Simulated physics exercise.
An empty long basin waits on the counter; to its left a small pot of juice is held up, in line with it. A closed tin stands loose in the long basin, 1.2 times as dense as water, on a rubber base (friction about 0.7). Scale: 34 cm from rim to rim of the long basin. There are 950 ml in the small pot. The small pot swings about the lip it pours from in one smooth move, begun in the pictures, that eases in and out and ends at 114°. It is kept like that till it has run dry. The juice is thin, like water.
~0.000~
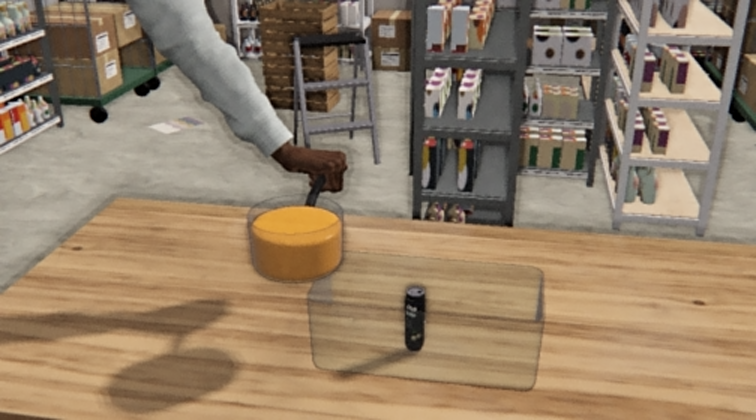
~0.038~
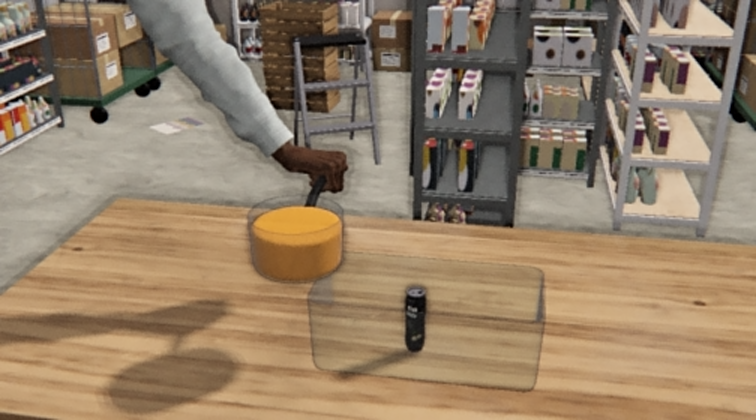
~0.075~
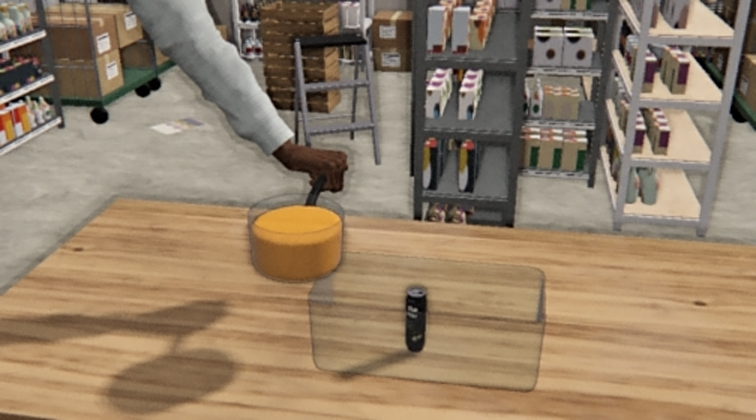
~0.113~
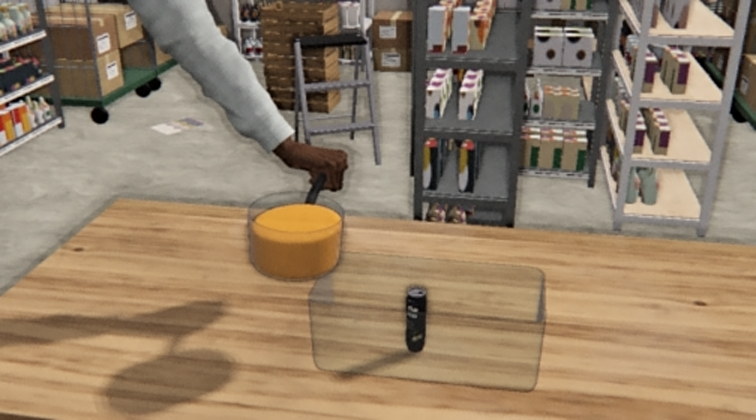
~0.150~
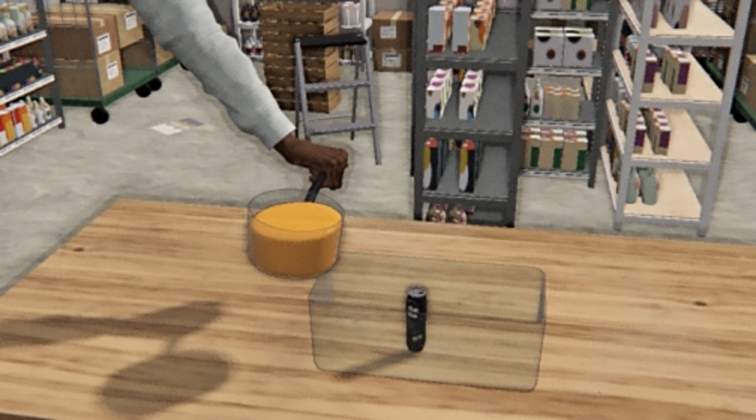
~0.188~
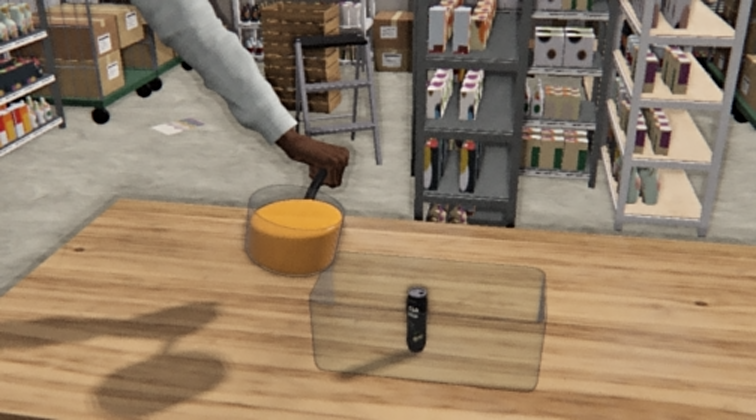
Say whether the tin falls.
The tin falls.
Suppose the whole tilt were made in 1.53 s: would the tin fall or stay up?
Then it goes over.
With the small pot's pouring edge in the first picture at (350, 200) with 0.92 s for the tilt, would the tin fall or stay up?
Then it remains upright.
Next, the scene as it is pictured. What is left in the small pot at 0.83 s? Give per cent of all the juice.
About 8 per cent.
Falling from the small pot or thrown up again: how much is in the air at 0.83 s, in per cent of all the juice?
About 16 per cent.
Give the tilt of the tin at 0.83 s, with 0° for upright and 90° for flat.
About 0°.
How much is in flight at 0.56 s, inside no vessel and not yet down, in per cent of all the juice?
Near 28 in a hundred.
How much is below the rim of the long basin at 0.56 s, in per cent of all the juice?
Near 4 in a hundred.
By 0.56 s the tilt is 75° and 67 per cent is still to pour; the tin stands where it began.
By 0.83 s the tilt is 111° and 8 per cent is still to pour; the tin stands where it began.
By 1.12 s the tilt is 114° and 0 per cent is still to pour; the tin leans 48°.
By 1.43 s the tilt is 114° and 0 per cent is still to pour; the tin lies on its side.
At rest the tin lies on its side.
